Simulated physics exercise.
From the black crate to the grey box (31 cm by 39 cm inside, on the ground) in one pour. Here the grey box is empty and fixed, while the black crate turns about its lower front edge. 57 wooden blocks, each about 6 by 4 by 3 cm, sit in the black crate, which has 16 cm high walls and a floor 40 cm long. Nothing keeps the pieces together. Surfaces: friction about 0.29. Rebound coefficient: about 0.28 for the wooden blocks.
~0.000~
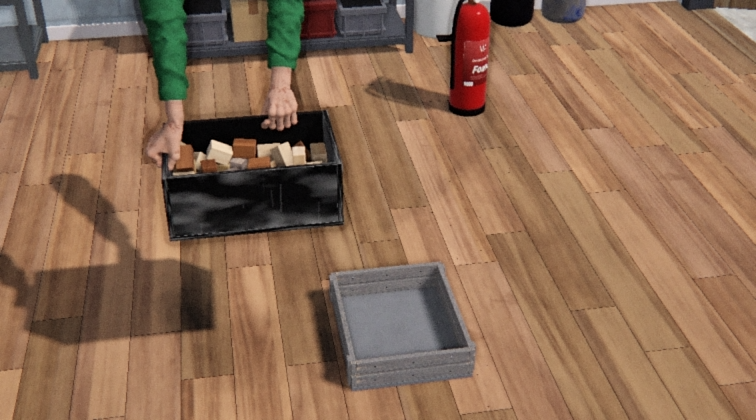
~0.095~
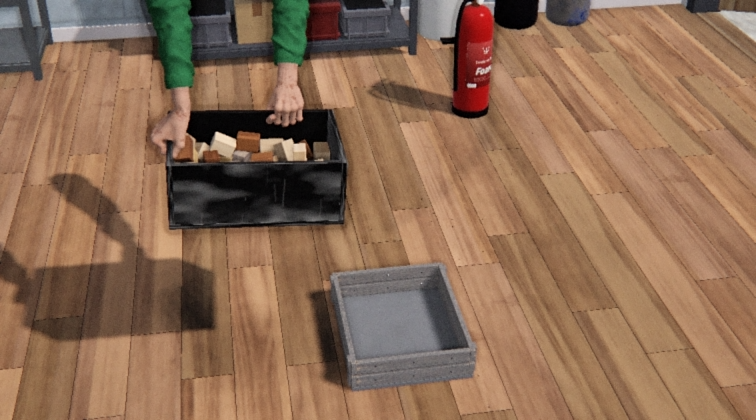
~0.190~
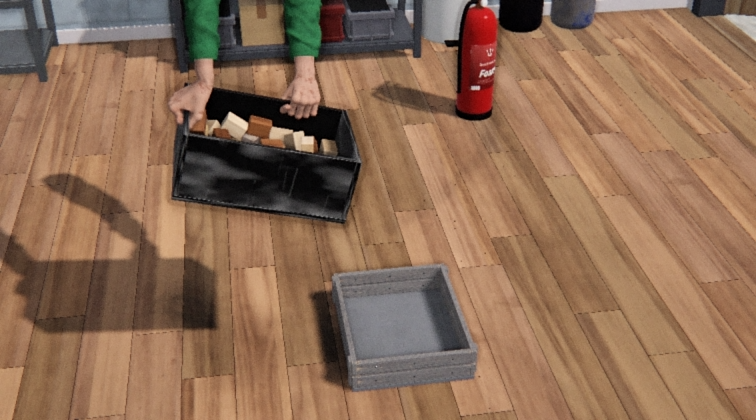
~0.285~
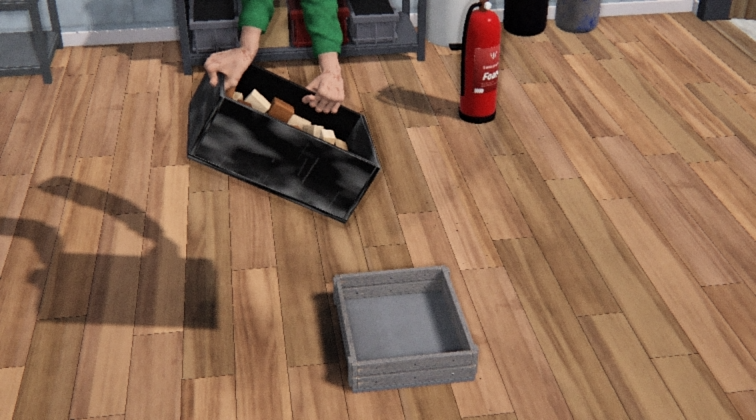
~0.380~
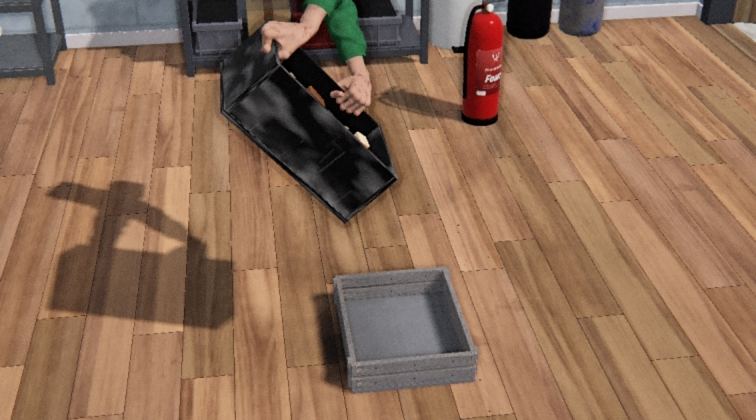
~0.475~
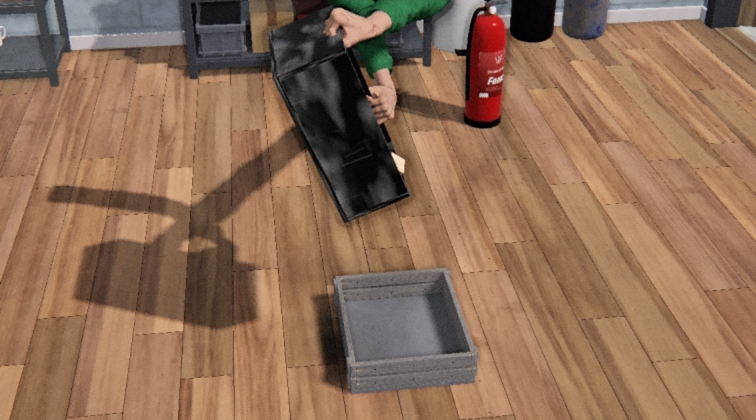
Two hands in green sleeves lift a black crate of brown and cream wooden blocks and tilt it steadily to the right until it stands steeply on end, its blocks mostly hidden from sight. The view looks down on a plank floor in a room with shelving along the back, and shifts slightly. A red fire extinguisher stands upper right, an empty grey box sits lower centre, and shadows change at left.
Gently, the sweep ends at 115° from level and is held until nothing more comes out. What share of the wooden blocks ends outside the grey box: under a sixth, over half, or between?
Of the wooden blocks, the bulk miss the grey box and stay outside it.
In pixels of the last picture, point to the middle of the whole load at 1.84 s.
Centre: Approx. (530, 325).
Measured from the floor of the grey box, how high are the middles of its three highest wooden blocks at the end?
Near 4 centimetres, I'd say.
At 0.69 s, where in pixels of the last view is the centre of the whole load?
(389, 156).
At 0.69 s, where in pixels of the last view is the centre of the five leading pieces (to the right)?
Around (450, 164) in pixels.
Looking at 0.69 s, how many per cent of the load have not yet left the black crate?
It comes to near 80 percent of it.
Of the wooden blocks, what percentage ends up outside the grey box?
Roughly 75 percent.
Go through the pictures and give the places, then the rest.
In the first picture (places track the rim corner closest to us here; the camera moves round a little), black crate (167, 177); grey box (356, 362); tipped 0°; all still inside.
In the second picture, black crate (172, 164); tipped 4°.
In the third picture, black crate (189, 134); tipped 15°.
In the fourth picture, black crate (225, 97); tipped 31°.
In the fifth picture, black crate (281, 65); tipped 49°.
In the sixth picture, black crate (347, 52); grey box (356, 364); tipped 69°; all still inside.
After 0.69 s, tilt 105°; 46 still in the black crate and 11 in the air.
After 0.97 s, tilt 115°; 12 still in the black crate, 2 in the grey box, 24 outside the grey box and 19 in the air.
After 1.35 s, tilt 115°; 10 in the grey box, 42 outside the grey box and 5 in the air.
Outcome (at 1.84 s), 13 in the grey box and 44 outside the grey box. Asked share, 44 of 57, 77 per cent.
